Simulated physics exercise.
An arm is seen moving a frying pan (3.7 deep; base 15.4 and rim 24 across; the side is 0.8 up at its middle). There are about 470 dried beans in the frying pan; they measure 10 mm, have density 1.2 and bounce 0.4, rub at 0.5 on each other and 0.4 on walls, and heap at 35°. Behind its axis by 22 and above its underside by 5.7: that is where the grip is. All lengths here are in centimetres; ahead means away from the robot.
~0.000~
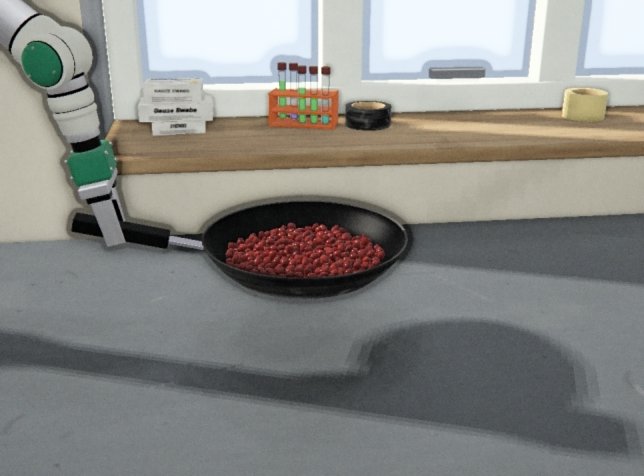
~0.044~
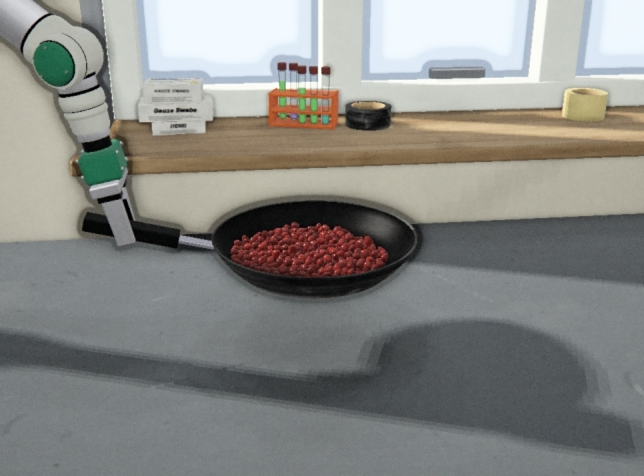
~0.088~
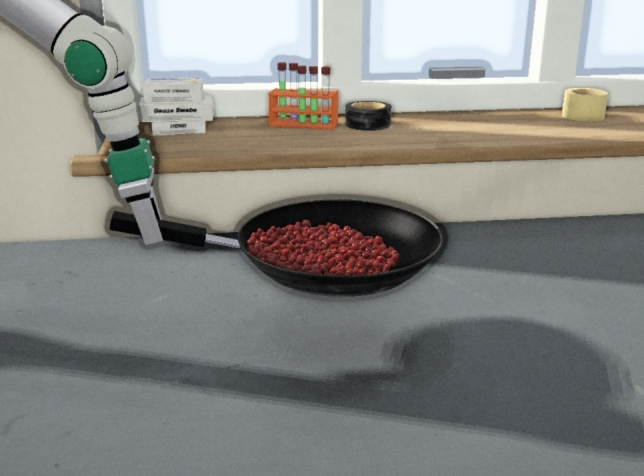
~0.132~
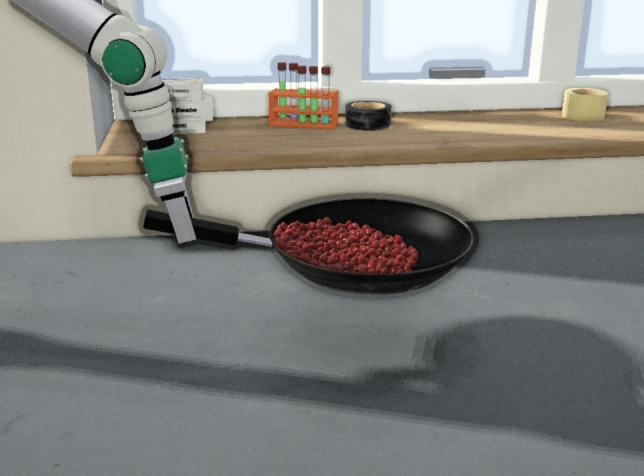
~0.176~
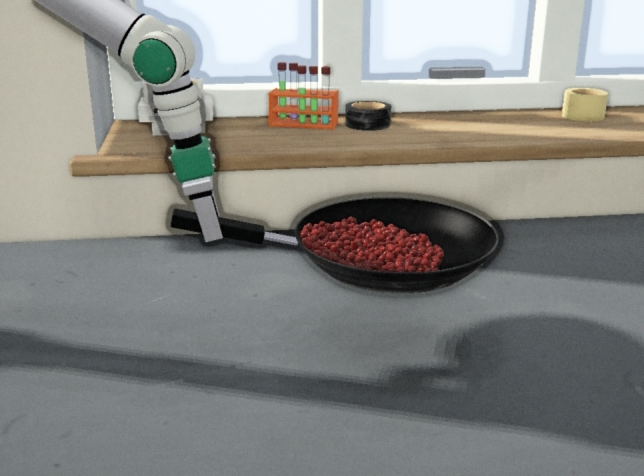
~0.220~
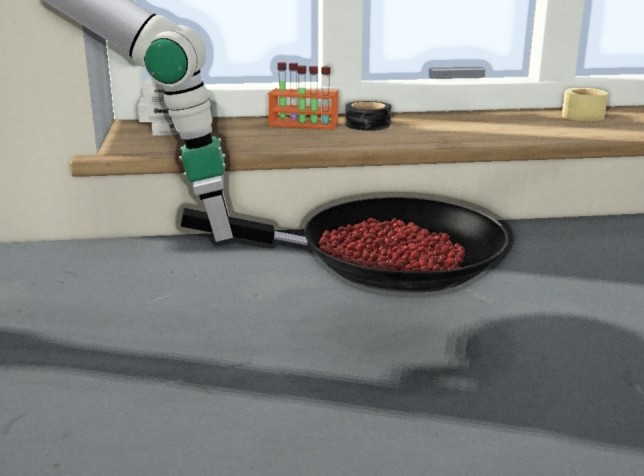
A gray countertop beneath a bright window with a wooden sill is seen from the front by a still camera. A white and green robot arm at left grips the handle of a black frying pan of red beans, while papers, an orange rack of tubes, a dark round container and a yellowish roll sit behind. The arm carries the level pan rightward, slowing late, as the beans shift toward the handle side, then slide partly back.
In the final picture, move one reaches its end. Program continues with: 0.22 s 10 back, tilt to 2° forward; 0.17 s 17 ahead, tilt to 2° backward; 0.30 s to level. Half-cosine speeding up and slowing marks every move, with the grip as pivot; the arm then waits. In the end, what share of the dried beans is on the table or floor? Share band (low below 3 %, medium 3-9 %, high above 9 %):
It is medium, 3 to 9 %.
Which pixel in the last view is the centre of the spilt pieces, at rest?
Around pixel (384, 334).
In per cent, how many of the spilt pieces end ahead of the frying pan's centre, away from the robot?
About 10 %.
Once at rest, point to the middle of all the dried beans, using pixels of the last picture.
(481, 246).
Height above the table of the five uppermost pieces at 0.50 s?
I'd say close to 14 cm on average.
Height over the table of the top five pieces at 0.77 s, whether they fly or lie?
Close to 19 cm above the tabletop.
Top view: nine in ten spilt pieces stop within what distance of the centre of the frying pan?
I'd estimate close to 15 centimetres.
After 0.50 s, tilted 1° forward, highest piece 14 above the table; 442 in the frying pan, 24 in flight or on a rim.
After 0.77 s, level, highest piece 19 above the table; 442 in the frying pan, 24 on the table or floor.
After 1.11 s, level, highest piece 15 above the table; 441 in the frying pan, 25 on the table or floor.
After 2.16 s, level, highest piece 15 above the table; 441 in the frying pan, 25 on the table or floor.
At rest, 441 in the frying pan, 25 on the table or floor. That is 5 % on the table or floor.
